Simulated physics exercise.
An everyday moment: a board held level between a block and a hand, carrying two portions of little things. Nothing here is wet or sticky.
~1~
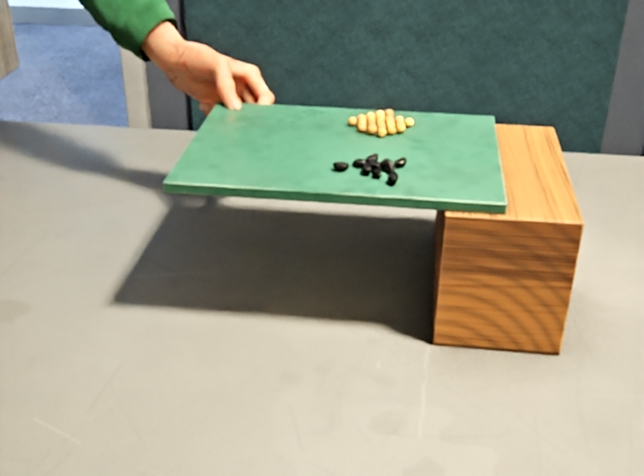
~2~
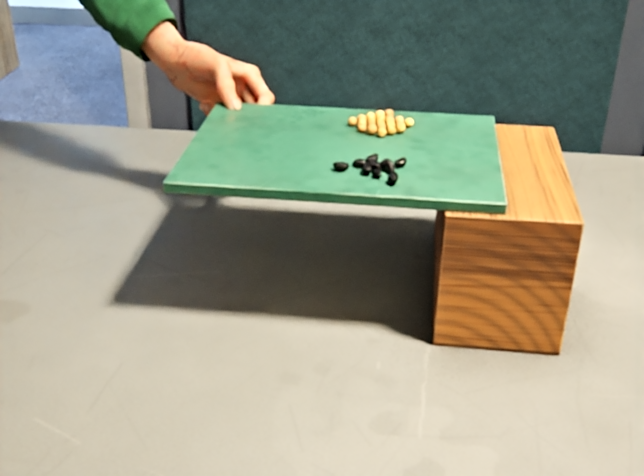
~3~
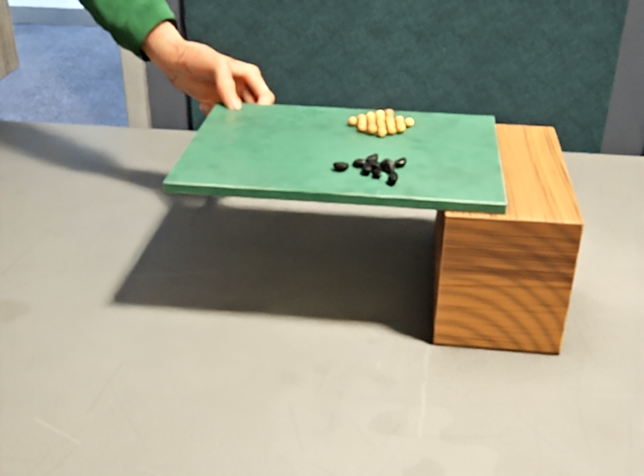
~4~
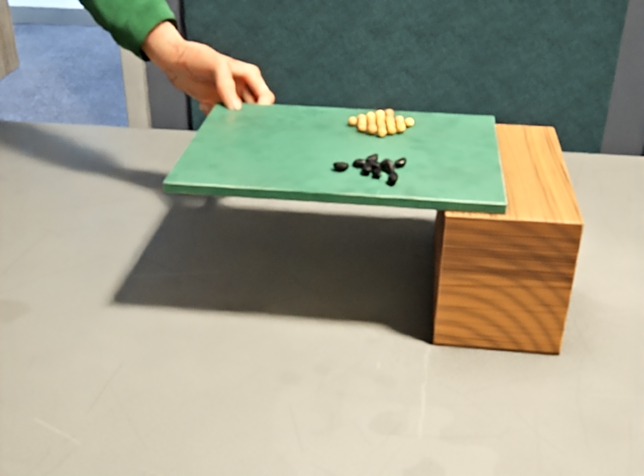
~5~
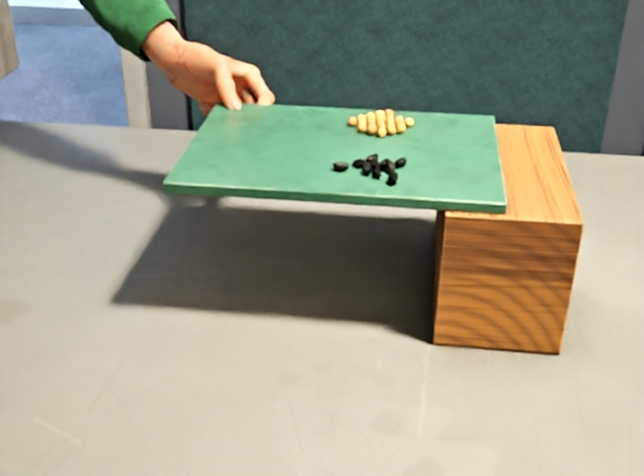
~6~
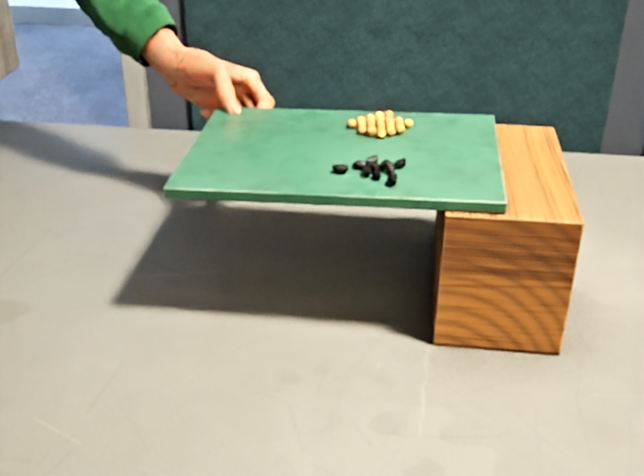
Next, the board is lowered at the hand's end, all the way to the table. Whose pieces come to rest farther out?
It is the back portion.
Then, 0.61 s later than the last frame, board sloping at 20°; front portion every one still on the board; back portion every one still on the board.
Then, 1.15 s later than the last frame, board sloping at 34°; front portion mostly at the foot of the board; back portion mostly up to a board's length out.
Then, 1.61 s later than the last frame, board resting at 34°; front portion mostly less than half a board's length out; back portion mostly one to two board lengths out.
When it is over, board resting at 34°; front portion mostly less than half a board's length out; back portion mostly more than two board lengths out, roughly two thirds gone off the table; the back portion has gone farther.
